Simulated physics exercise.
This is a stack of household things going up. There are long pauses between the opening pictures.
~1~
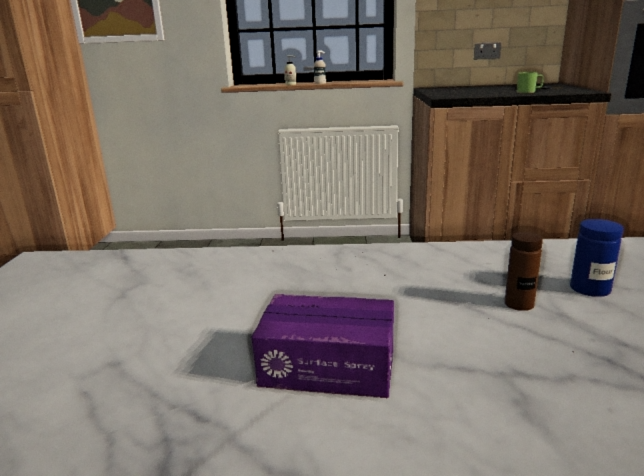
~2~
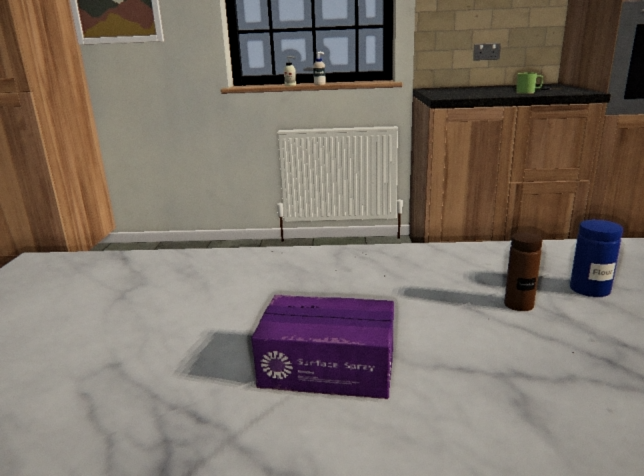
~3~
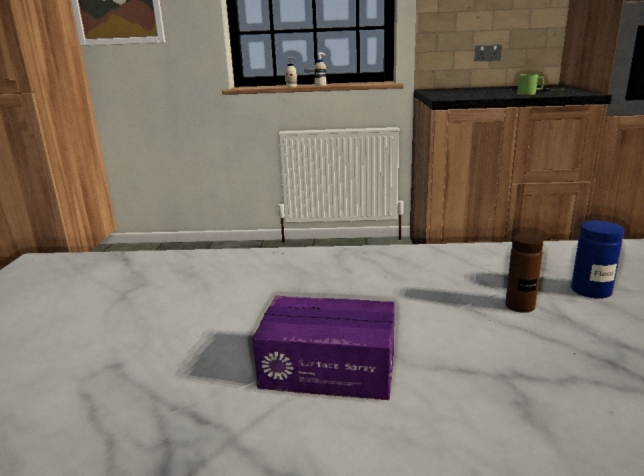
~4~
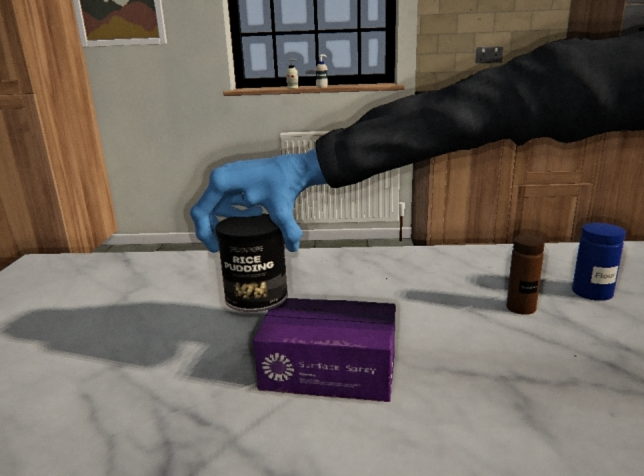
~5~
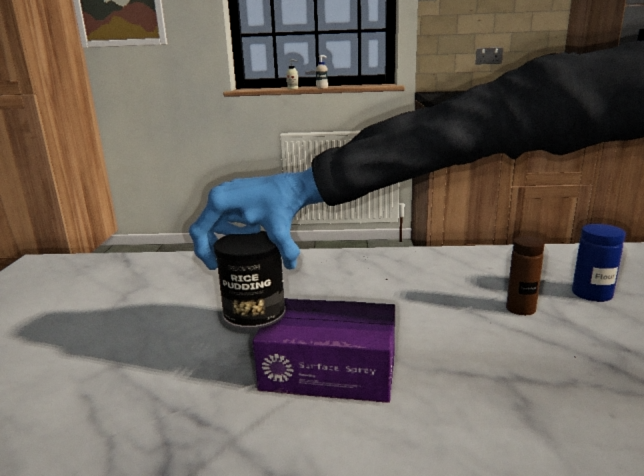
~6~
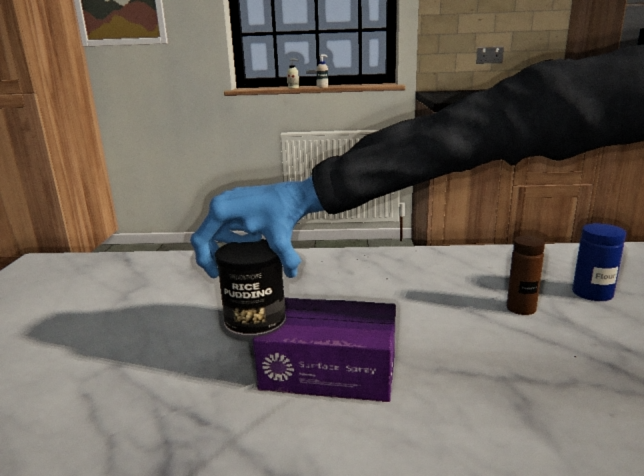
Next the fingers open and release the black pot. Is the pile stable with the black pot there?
Here the pile loses its balance.
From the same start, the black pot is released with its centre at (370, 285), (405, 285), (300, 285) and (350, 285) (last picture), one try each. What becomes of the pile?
First try: It stays up; second try: It comes apart; third try: It holds; fourth try: It keeps its balance.
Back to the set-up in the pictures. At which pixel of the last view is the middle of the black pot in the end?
Near (195, 341).
Then, 0.40 s later than the last frame, black pot now fallen.
Then, 0.80 s later than the last frame, nothing new.
When it is over, fallen, black pot; the other 3 as before. End places, in pixels of the last picture, black pot near (195, 341). The pile comes apart.
